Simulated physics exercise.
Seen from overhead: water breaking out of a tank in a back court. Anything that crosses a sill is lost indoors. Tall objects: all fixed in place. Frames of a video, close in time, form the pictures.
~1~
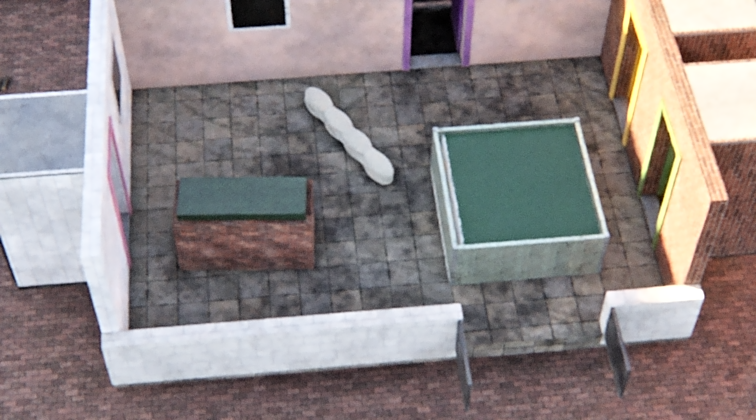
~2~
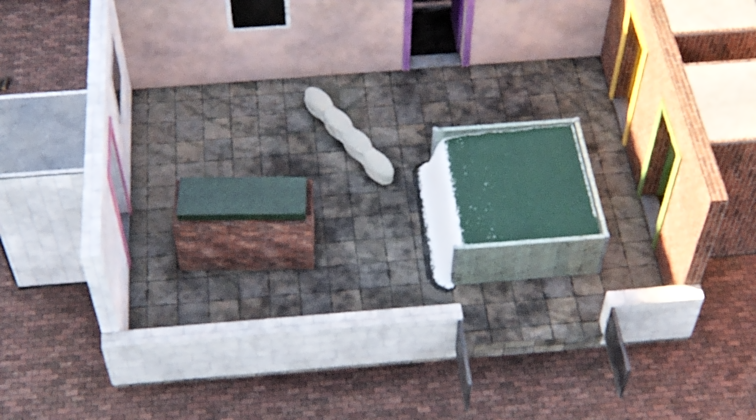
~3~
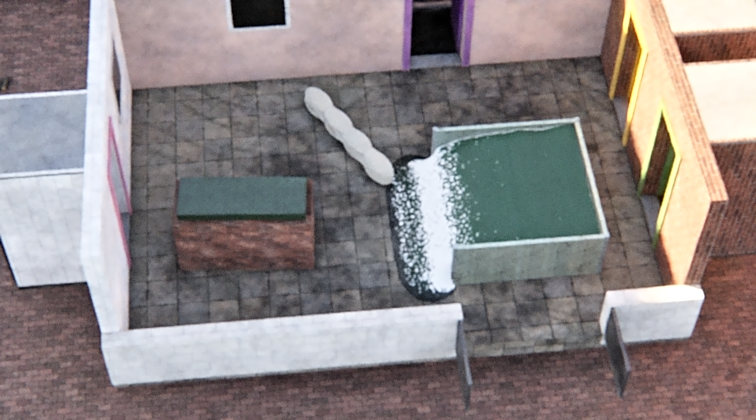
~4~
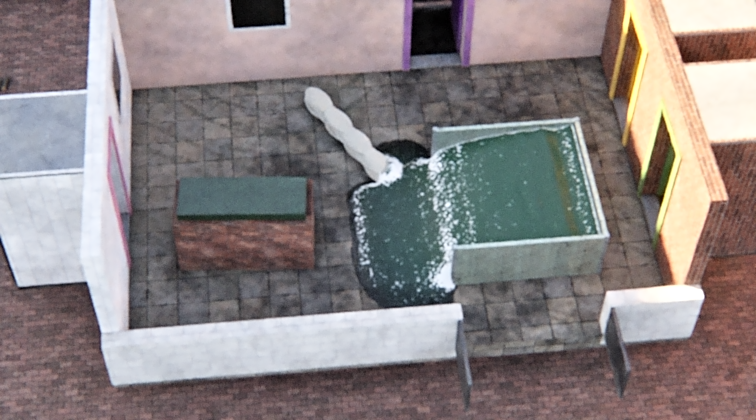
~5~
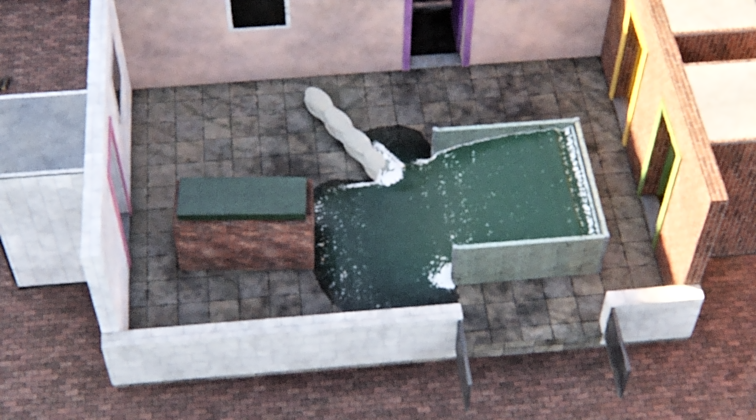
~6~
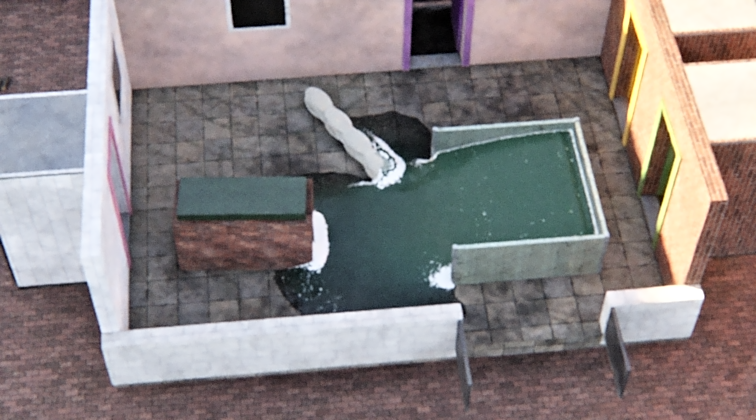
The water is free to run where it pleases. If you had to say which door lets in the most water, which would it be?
I would say the pink door.
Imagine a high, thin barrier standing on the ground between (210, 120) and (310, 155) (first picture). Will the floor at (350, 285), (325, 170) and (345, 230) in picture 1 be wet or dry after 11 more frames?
In sequence: Swamped, swamped, swamped.
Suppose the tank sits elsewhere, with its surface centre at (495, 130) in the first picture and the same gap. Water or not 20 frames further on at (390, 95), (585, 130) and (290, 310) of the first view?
In order: Reached, unreached, reached.
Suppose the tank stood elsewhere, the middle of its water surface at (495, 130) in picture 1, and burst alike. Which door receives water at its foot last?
That would be the one in green.
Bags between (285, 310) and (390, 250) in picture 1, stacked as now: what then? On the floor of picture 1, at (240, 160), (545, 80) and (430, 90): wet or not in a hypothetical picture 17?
First spot swamped, second spot unwetted, third spot unwetted.
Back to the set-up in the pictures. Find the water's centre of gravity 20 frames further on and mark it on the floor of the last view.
Near (304, 215) in the last view.
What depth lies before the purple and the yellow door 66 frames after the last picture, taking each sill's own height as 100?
Roughly 50 and 140 %.
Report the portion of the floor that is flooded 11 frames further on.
Roughly 60 per cent.
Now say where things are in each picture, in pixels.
The first frame shows the open tank at (518, 185) is whole and still.
In the second frame, the front is at (450, 288), out from the gap at (445, 213).
In the third frame, the front is at (407, 160), out from the gap at (445, 213).
In the fourth frame, water pours out at (445, 215) and has run to (386, 147).
In the fifth frame, the front is at (362, 138), out from the gap at (445, 215).
In the sixth frame, water pours out at (445, 215) and has run to a hidden place.
A moment on, water covers 45 % of the floor; green door not reached, yellow door not reached, purple door not reached, pink door not reached.
Next, water covers 60 % of the floor; green door not reached, yellow door not reached, purple door wet at the sill, nothing in, pink door a trickle in.
Then, water covers 70 % of the floor; green door not reached, yellow door not reached, purple door a trickle in, pink door some in.
Later, water covers 90 % of the floor; green door wet at the sill, nothing in, yellow door wet at the sill, nothing in, purple door a trickle in, pink door some in.
In the end, water covers 95 % of the floor; green door wet at the sill, nothing in, yellow door a trickle in, purple door a trickle in, pink door a lot in; the pink door has let in the most.
